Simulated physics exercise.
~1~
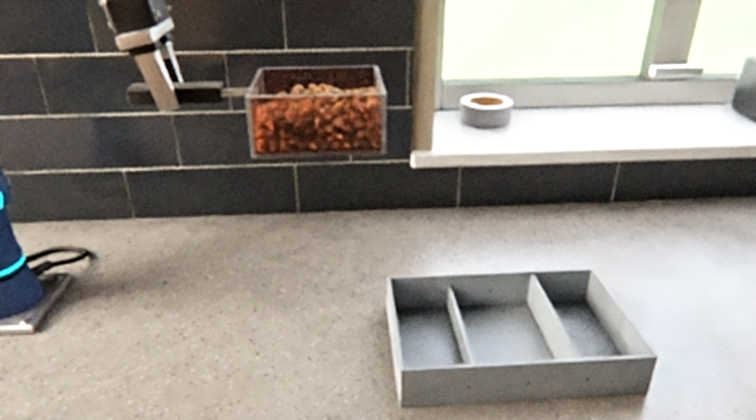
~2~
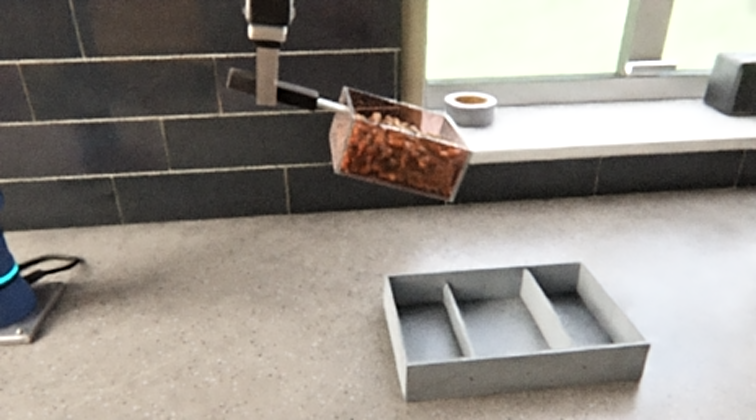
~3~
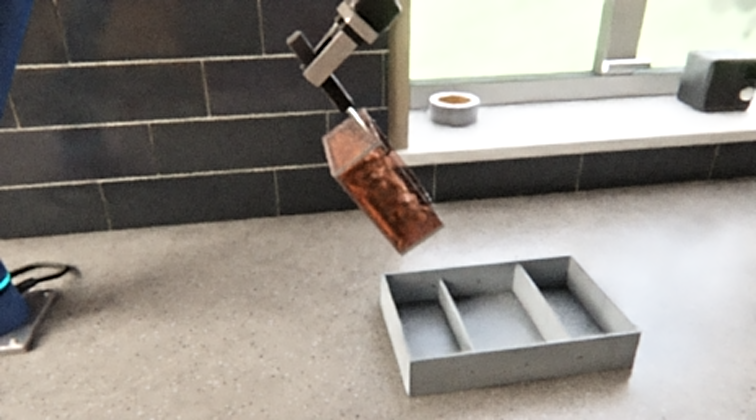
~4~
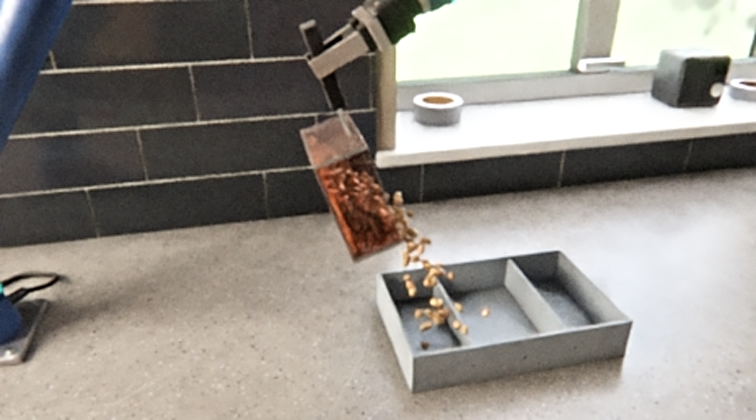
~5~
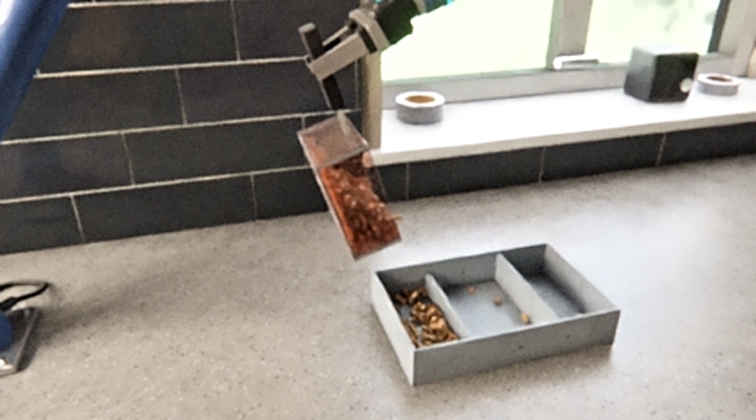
On a speckled countertop, a robot arm tips a clear box, spilling some beans mostly into a gray tray's left compartment.
